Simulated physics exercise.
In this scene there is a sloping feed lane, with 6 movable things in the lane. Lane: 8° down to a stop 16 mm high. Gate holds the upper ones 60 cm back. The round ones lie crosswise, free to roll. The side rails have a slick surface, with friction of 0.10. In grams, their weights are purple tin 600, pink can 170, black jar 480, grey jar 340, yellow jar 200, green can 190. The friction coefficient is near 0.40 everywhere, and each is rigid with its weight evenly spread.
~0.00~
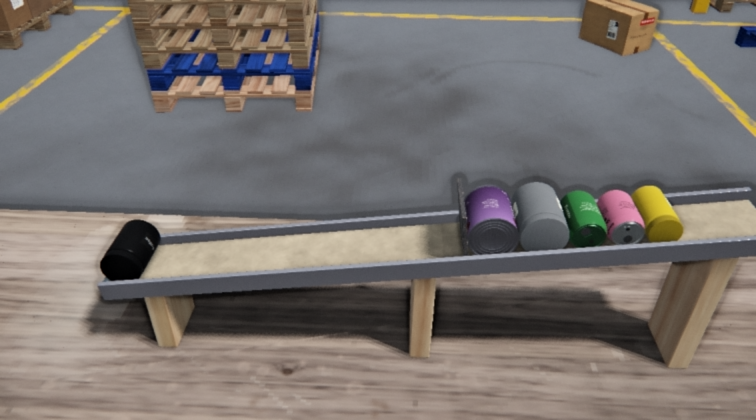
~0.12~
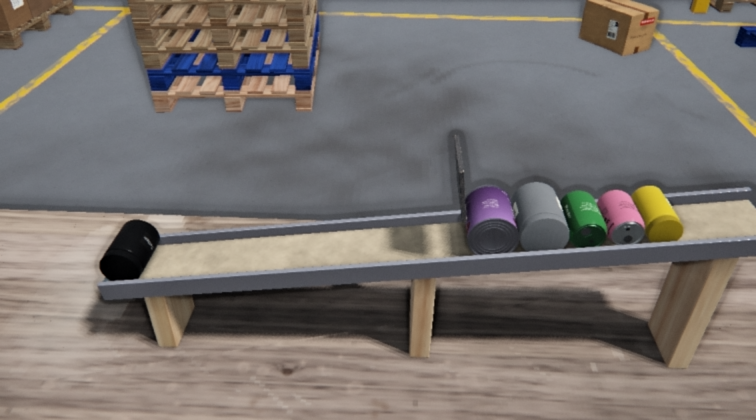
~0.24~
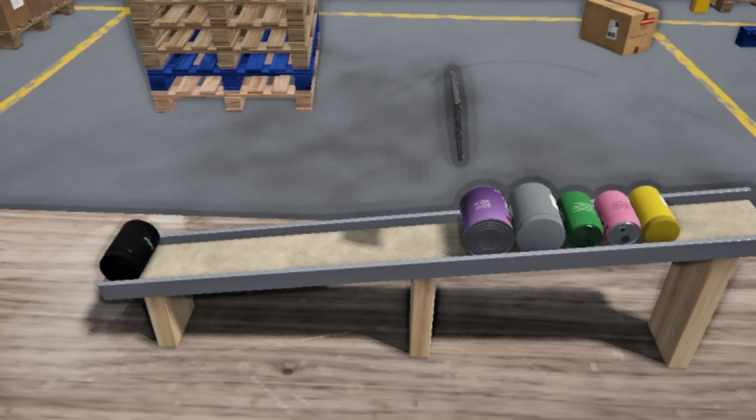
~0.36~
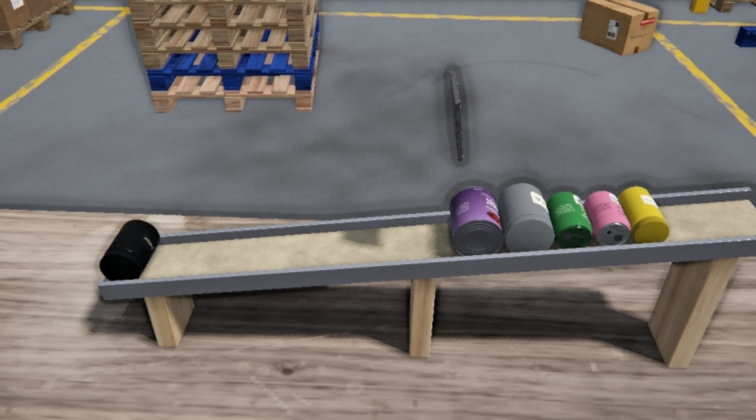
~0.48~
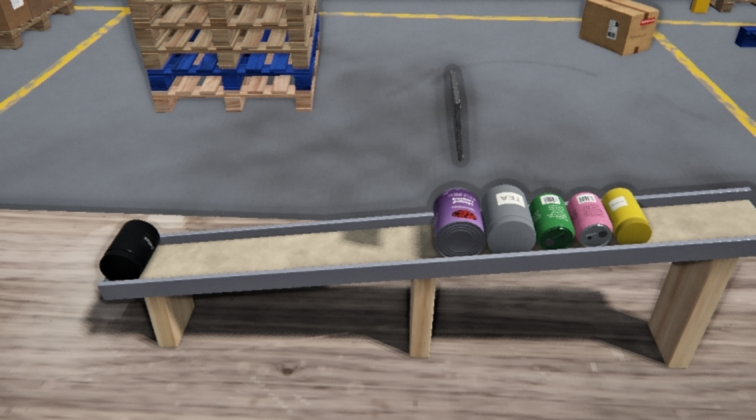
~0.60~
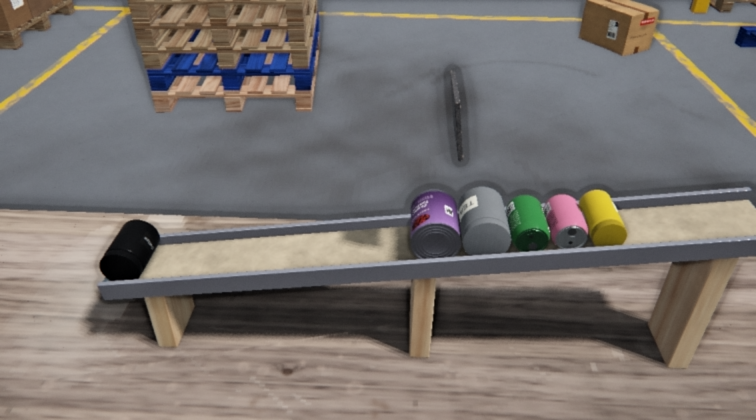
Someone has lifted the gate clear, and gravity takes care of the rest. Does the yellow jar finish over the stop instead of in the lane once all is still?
No, it stays in the lane.
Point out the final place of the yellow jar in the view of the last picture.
Roughly at pixel (312, 242).
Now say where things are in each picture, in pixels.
The first picture shows gate shut; yellow jar (655, 216); purple tin (490, 221).
The second picture shows black jar (131, 252); grey jar (539, 219).
The third picture shows leader 67 cm from the stop; green can (578, 220); purple tin (486, 222).
The fourth picture shows leader 65 cm from the stop; pink can (606, 218); black jar (131, 252).
The fifth picture shows leader 62 cm from the stop; purple tin (458, 224); grey jar (507, 221).
The sixth picture shows leader 58 cm from the stop; yellow jar (602, 220); purple tin (435, 226).
By 0.80 s, leader 48 cm from the stop; yellow jar near (549, 224).
By 1.00 s, leader 35 cm from the stop; yellow jar near (479, 229).
By 1.20 s, leader 18 cm from the stop; yellow jar near (393, 235).
By 1.30 s, leader 9 cm from the stop; yellow jar near (345, 239).
When it is over (2.0 s), all 6 in the lane. In the last view, yellow jar near (312, 242).
